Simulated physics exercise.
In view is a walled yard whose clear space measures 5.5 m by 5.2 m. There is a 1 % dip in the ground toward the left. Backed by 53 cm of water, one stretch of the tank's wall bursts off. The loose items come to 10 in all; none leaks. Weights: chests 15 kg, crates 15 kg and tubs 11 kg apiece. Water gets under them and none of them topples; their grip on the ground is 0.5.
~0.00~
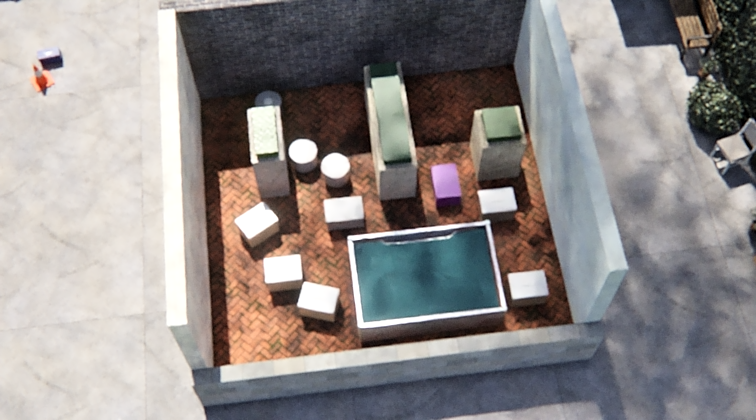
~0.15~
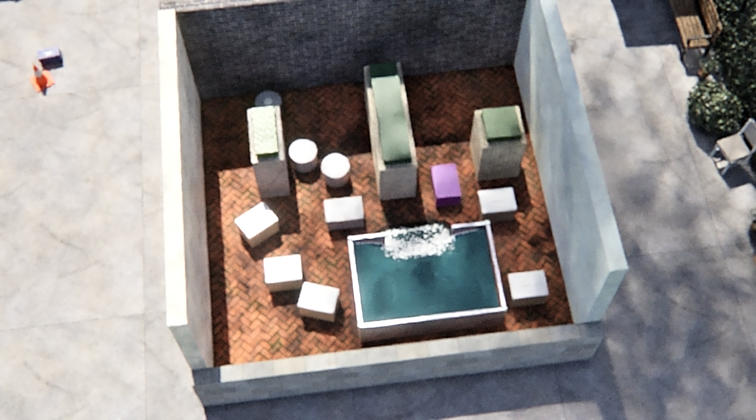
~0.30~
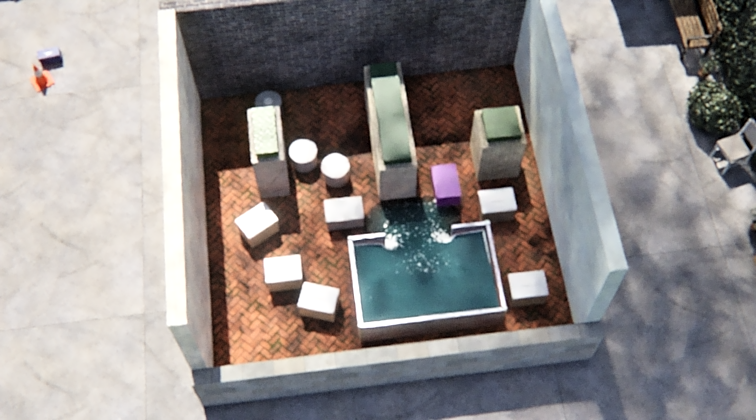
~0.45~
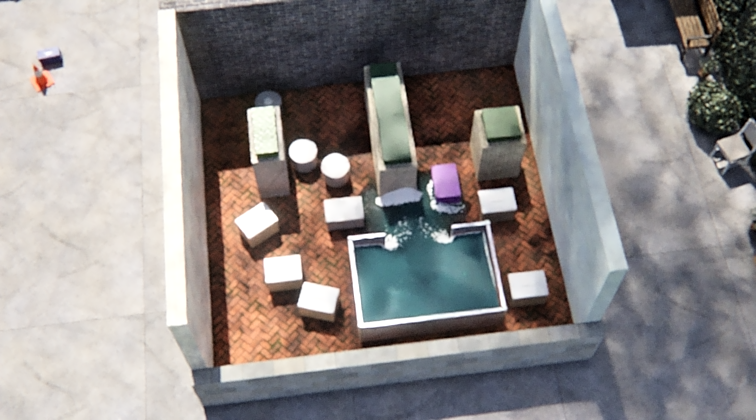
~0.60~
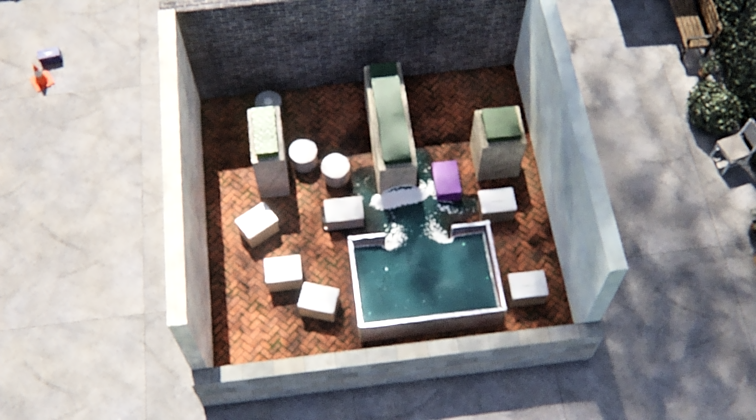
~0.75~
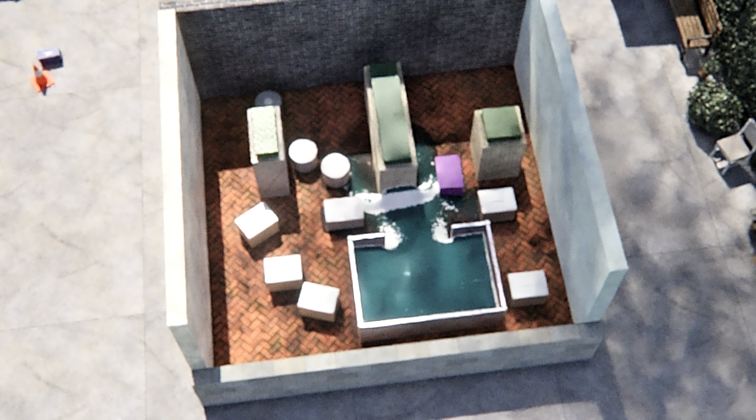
Water bursts from a tank in a walled yard and nudges a purple crate slightly.
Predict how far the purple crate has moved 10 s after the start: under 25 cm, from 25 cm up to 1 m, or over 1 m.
Its displacement will be large.
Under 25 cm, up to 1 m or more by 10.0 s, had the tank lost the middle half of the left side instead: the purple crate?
Under that change, the purple crate keeps its spot.
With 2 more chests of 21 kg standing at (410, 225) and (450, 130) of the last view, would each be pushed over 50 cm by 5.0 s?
One by one: Beyond it, then beyond it.
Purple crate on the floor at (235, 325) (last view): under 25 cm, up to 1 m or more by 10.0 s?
I'd say it drifts a short distance.
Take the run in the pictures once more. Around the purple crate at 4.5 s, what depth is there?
Depth approx. 11 cm.
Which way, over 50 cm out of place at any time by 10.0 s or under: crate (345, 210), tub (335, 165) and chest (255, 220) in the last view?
In sequence - crossed the line; crossed the line; crossed the line.
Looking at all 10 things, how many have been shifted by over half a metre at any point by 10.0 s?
The number is 6.
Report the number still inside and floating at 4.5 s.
The number is 5.
After 2.0 s the purple crate is near (441, 108), 1.4 m from its start, aground; 0 afloat.
After 4.5 s the purple crate is near (414, 76), 2.1 m from its start, afloat; 5 afloat.
After 7.0 s the purple crate is near (414, 77), 2.1 m from its start, afloat; 4 afloat.
After 10.0 s the purple crate is near (414, 77), 2.1 m from its start, afloat; 4 afloat.
